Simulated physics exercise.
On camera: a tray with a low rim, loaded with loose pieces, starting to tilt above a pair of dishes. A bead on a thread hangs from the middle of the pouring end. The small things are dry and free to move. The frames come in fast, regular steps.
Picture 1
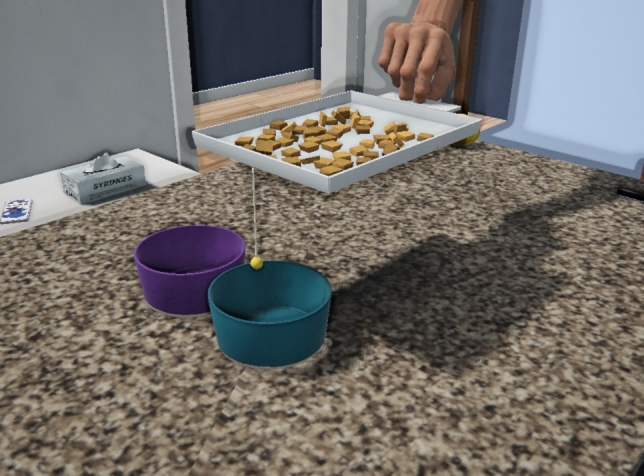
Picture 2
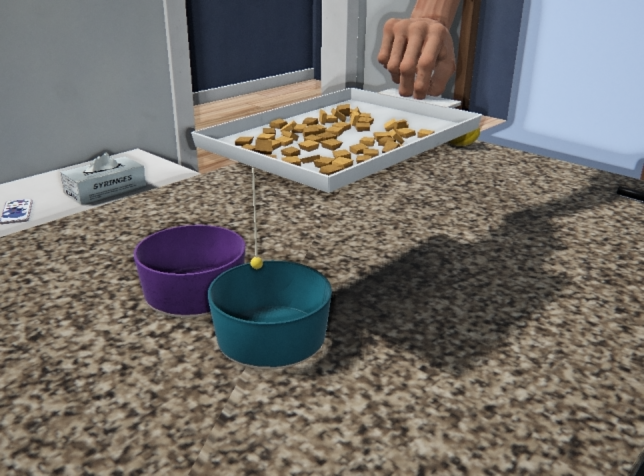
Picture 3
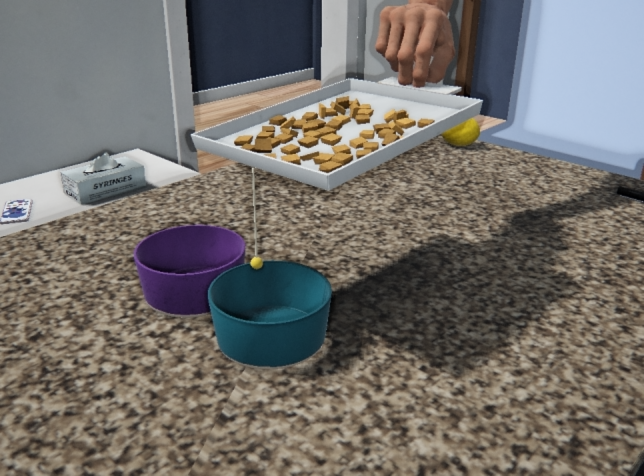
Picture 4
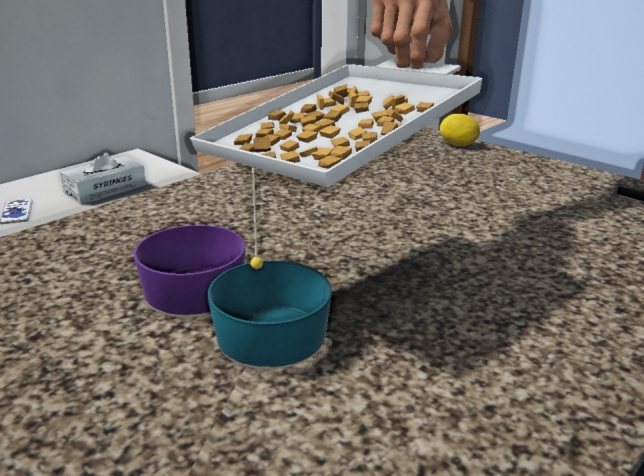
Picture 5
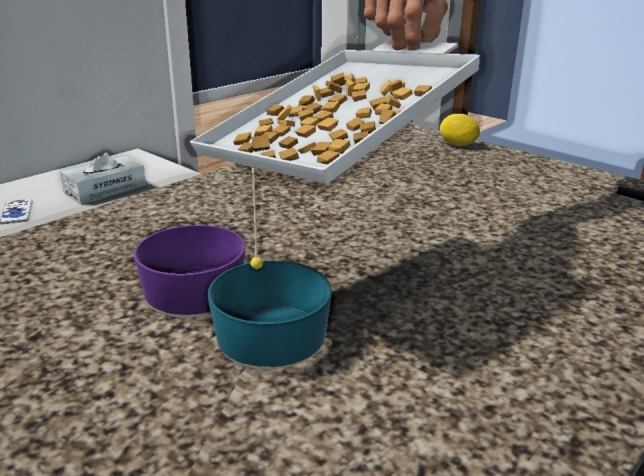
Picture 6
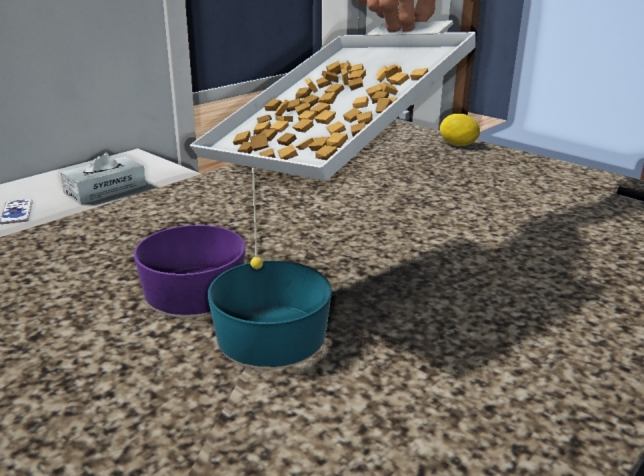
At the start, a hand is at the far side of a pale tray of loose brown cereal squares, held nearly level above a purple dish and a teal dish. The tray's far side then rises steadily, its left corner lowest, and a yellow lemon comes into view behind it while the squares barely shift.
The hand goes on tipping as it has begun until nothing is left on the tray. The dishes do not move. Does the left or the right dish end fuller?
Fuller: The left dish.
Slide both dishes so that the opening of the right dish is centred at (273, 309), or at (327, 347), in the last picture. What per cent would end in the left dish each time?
In turn 80 and 50 in a hundred.
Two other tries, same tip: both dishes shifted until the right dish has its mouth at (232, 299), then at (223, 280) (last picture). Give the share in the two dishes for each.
Near 80 % and 80 %.
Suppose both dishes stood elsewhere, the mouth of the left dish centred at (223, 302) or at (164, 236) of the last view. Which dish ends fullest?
In turn: The left-hand dish; the right-hand dish.
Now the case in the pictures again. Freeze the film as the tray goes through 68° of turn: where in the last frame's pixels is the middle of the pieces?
Around (242, 129).
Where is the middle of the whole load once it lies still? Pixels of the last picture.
Around (190, 306).
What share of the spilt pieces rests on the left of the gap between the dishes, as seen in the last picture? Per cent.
Close to 100 per cent.
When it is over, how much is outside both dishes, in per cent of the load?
Near 20 %.
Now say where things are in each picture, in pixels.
Corners of the pouring end at (195, 131) and (329, 176), level; middle of the load at (327, 139), cereal squares; left dish at (147, 286); right dish at (225, 334); bead on its thread at (257, 263), in the first frame.
Corners of the pouring end at (195, 132) and (328, 175), level; middle of the load at (327, 138), in the second frame.
Corners of the pouring end at (194, 134) and (327, 173), tipped barely, lowest at the left corner; middle of the load at (326, 133), in the third frame.
Corners of the pouring end at (194, 137) and (326, 170), tipped a little, lowest at the left corner; middle of the load at (325, 125), in the fourth frame.
Corners of the pouring end at (193, 141) and (323, 168), tipped clearly, lowest at the left corner; middle of the load at (323, 117), in the fifth frame.
Corners of the pouring end at (193, 144) and (321, 165), tipped clearly, lowest at the left corner; middle of the load at (321, 110); left dish at (147, 286); right dish at (225, 334), in the sixth frame.
Soon after the last picture, tray tipped steeply; nearly all on the tray; a stray few in the air.
A little later, tray tipped past a quarter turn; about a third on the tray; a stray few in the right dish; about a quarter in the left dish; a small part outside both; about a third in the air.
Later still, tray tipped past a quarter turn; about a quarter in the right dish; about half in the left dish; about a quarter outside both.
At rest, tray tipped past a quarter turn; about a quarter in the right dish; about half in the left dish; about a quarter outside both.
